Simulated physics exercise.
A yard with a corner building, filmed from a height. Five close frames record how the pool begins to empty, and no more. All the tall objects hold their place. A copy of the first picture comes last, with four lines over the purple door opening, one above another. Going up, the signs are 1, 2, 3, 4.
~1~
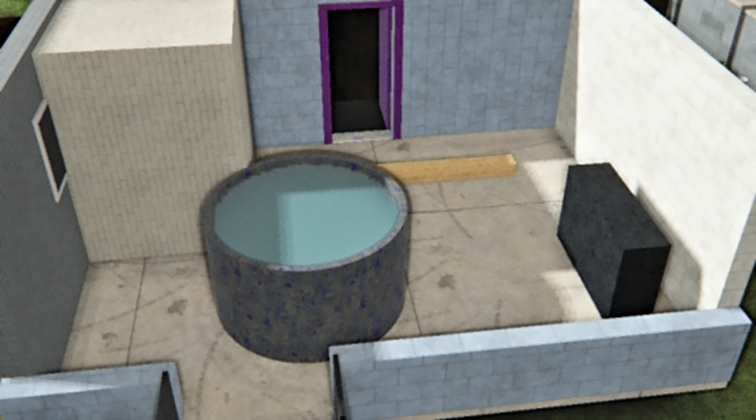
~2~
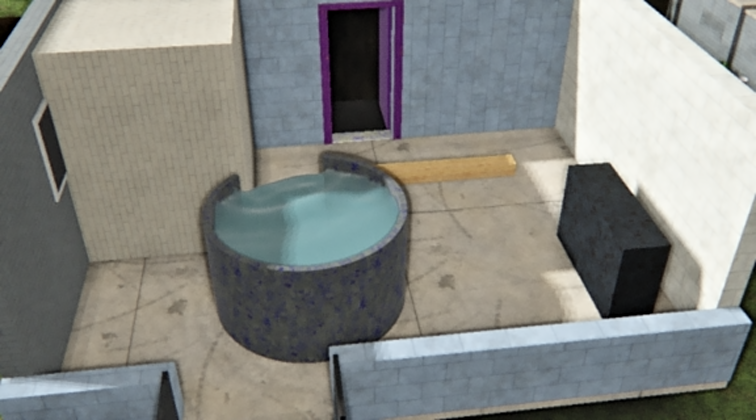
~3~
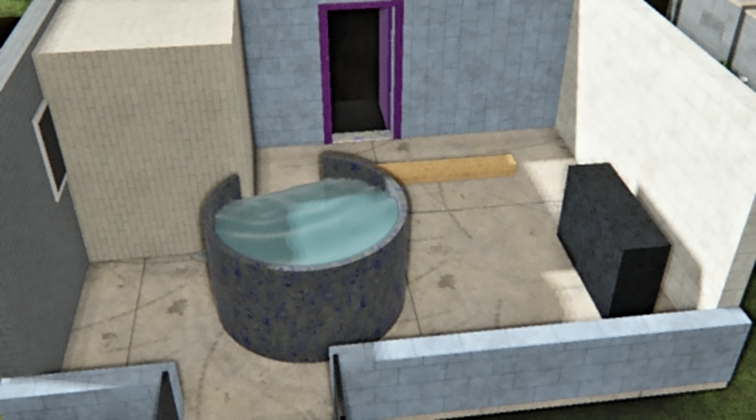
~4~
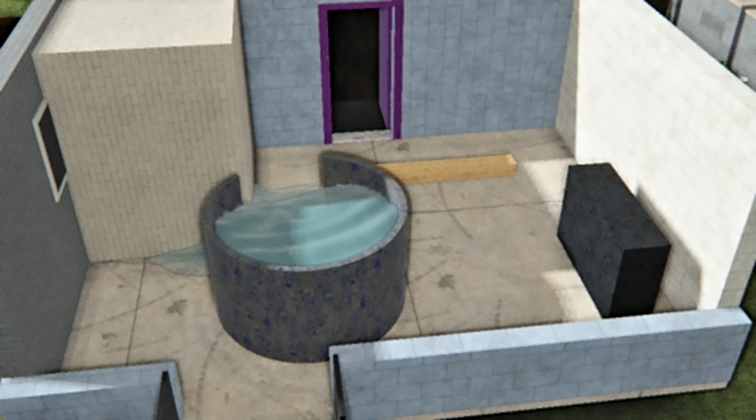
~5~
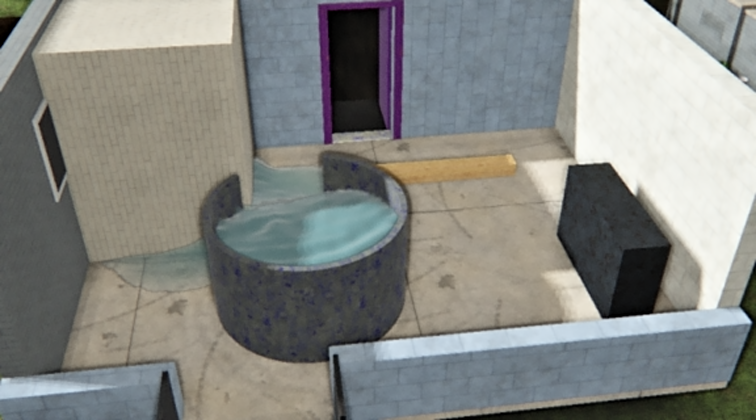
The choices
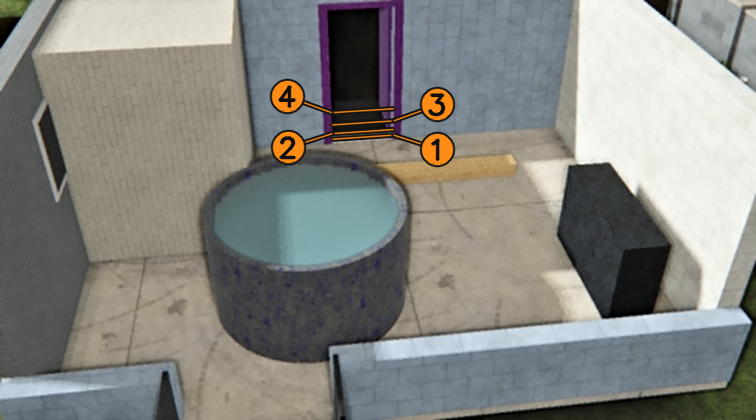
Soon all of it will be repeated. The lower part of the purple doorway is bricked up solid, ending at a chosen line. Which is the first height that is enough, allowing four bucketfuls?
4 will do.
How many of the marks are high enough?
One of the four.
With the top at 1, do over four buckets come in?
Yes, that goes wrong.
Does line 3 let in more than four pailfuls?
Yes, that goes wrong.
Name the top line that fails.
Line 3.
On the marked copy, 1 at (363, 137); 2 at (363, 131); 3 at (363, 122); 4 at (362, 110); from the bottom up 1, 2, 3, 4.
If 1 is chosen, dozens of bucketfuls pour in.
If 2 is chosen, dozens of bucketfuls pour in.
If 3 is chosen, about 7 bucketfuls get in.
If 4 is chosen, a splash gets over, under a bucket.
